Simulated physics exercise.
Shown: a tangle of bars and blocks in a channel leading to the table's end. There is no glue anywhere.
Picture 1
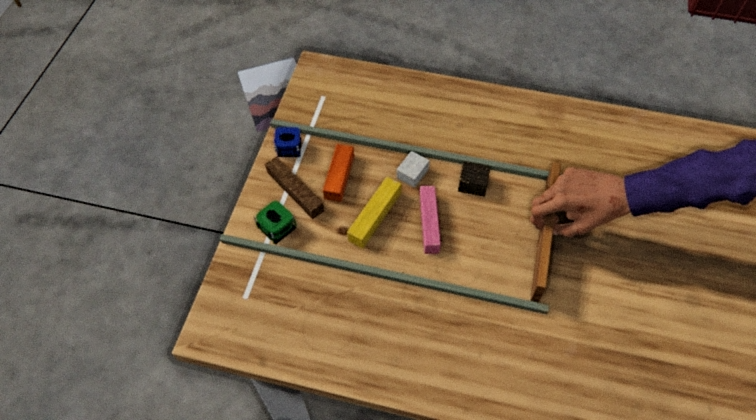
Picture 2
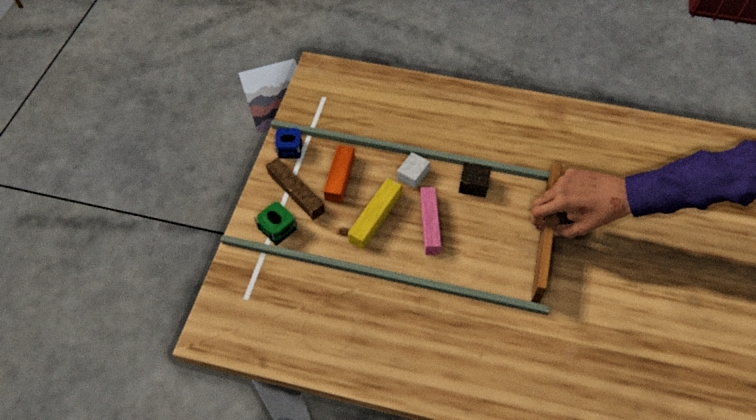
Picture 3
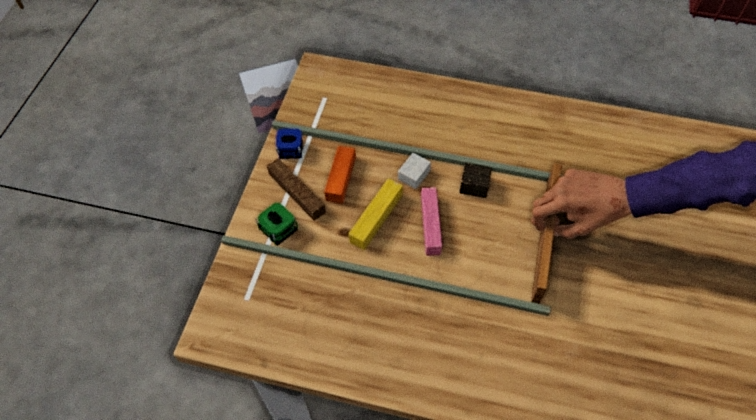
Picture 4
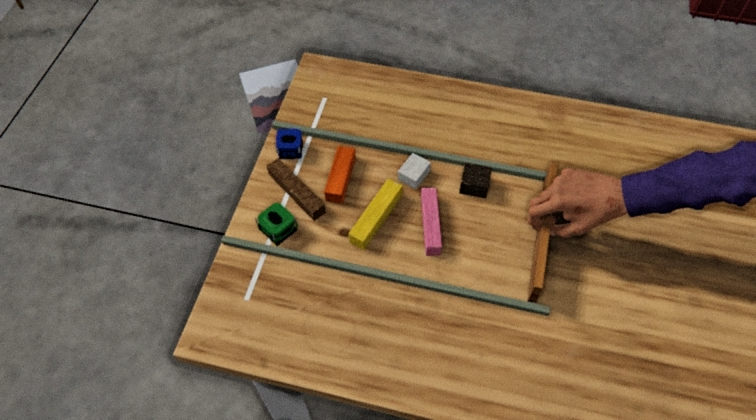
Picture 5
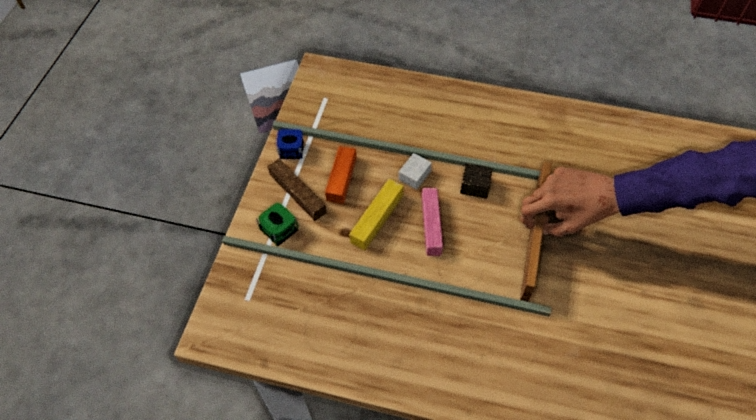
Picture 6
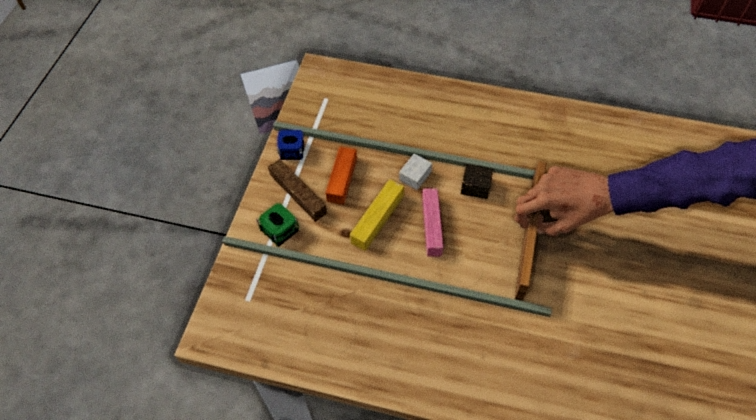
Hand in a purple sleeve sliding a wooden board slightly left between two rails, the scattered coloured bars and blocks staying still.
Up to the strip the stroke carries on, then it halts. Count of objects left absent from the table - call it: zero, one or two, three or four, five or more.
My call is three or four.
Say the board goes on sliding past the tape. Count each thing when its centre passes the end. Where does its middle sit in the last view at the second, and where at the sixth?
(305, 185), then (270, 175).
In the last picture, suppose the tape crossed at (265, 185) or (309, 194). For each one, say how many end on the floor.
6, then 1.
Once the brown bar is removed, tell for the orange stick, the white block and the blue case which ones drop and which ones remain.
Result - orange stick: Gone; white block: Up; blue case: Gone.
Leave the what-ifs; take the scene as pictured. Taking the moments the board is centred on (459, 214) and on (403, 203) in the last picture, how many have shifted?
By then 1, and 4.
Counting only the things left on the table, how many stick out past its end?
It's 2.
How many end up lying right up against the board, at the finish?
All in all, 2.
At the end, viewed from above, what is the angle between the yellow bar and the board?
The angle is about 0 degrees.
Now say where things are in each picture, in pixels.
The first picture shows blue case (288, 143); green case (276, 222); brown bar (294, 187); board (546, 230); tape (288, 188).
The second picture shows green case (276, 223); pink bar (430, 221).
The third picture shows brown bar (296, 189); white block (414, 171).
The fourth picture shows blue case (290, 144); yellow bar (376, 214).
The fifth picture shows green case (278, 224); board (536, 230).
The sixth picture shows blue case (291, 145); green case (278, 224); brown bar (297, 190); board (531, 229); tape (291, 190).
Soon after, none off yet; blue case at rest near (291, 145); green case at rest near (278, 224); brown bar at rest near (297, 190).
Then, none off yet; blue case moving near (288, 145); green case at rest near (278, 224); brown bar at rest near (295, 191).
At rest, the number that fall off is three or four; fallen, orange stick, brown bar and blue case.
